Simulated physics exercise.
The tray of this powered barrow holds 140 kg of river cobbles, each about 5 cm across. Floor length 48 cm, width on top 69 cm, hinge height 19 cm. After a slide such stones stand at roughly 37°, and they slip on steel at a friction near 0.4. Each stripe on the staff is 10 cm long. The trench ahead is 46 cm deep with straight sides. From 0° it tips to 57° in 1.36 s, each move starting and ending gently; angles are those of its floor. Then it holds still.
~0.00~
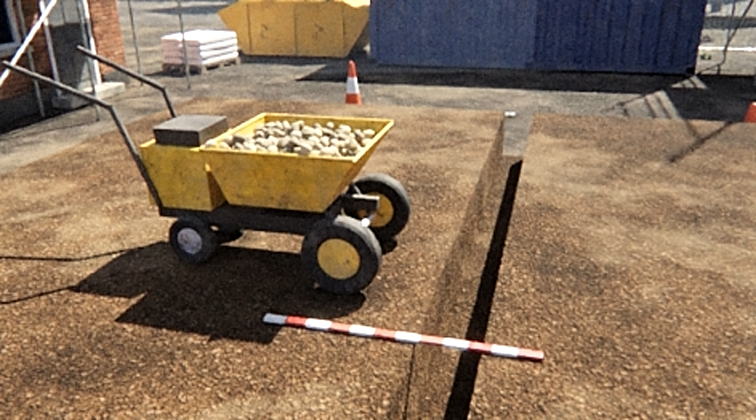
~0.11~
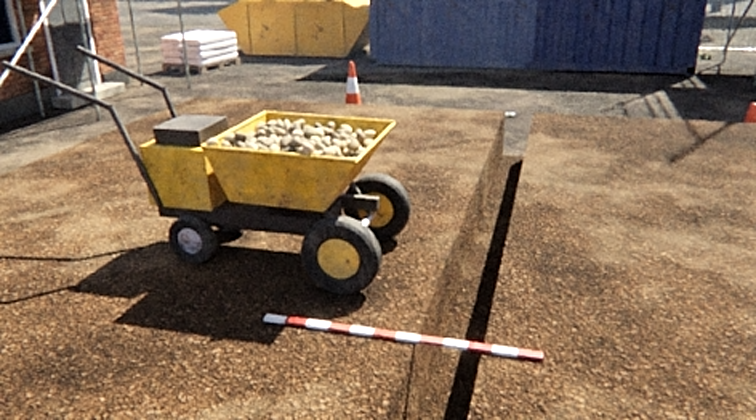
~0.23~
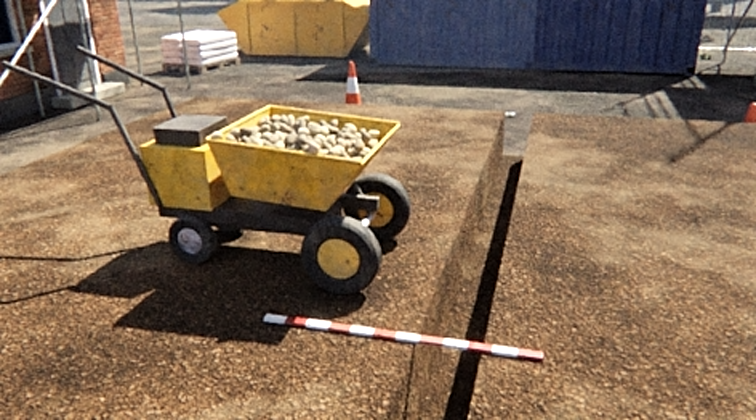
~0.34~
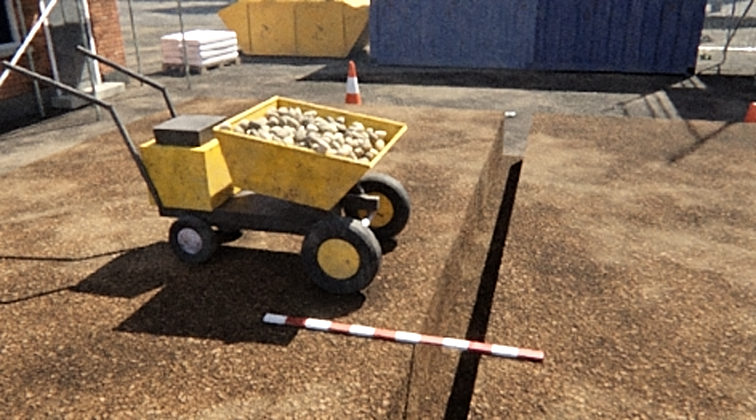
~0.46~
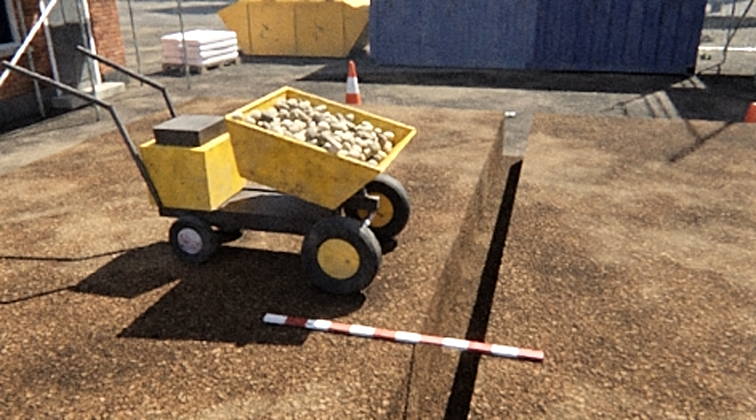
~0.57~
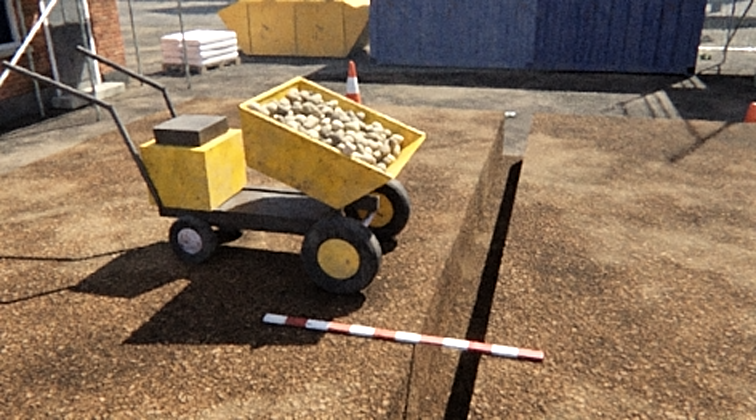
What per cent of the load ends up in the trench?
Roughly 37 per cent ends in the trench.
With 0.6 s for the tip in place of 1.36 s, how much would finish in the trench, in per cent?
Then about 30 per cent.
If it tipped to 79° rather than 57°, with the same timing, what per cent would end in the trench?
In that case some 60 per cent.
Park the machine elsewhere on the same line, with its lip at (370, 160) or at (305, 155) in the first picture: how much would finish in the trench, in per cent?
Near 20 per cent from the first place, 30 from the second.
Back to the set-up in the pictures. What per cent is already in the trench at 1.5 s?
Some 10 per cent.
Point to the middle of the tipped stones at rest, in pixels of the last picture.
Near (478, 345).
After 1.0 s the floor is at 48°; 100 % in the tray; the foremost stones are at (426, 192).
After 1.5 s the floor is at 57°; 86 % in the tray, 12 % in the trench, 2 % past the trench; the foremost stones are at (519, 284).
After 1.8 s the floor is at 57°; 67 % in the tray, 22 % in the trench, 12 % past the trench; the foremost stones are at (581, 299).
After 3.8 s the floor is at 57°; 51 % in the tray, 37 % in the trench, 12 % past the trench; the foremost stones are at (637, 315).
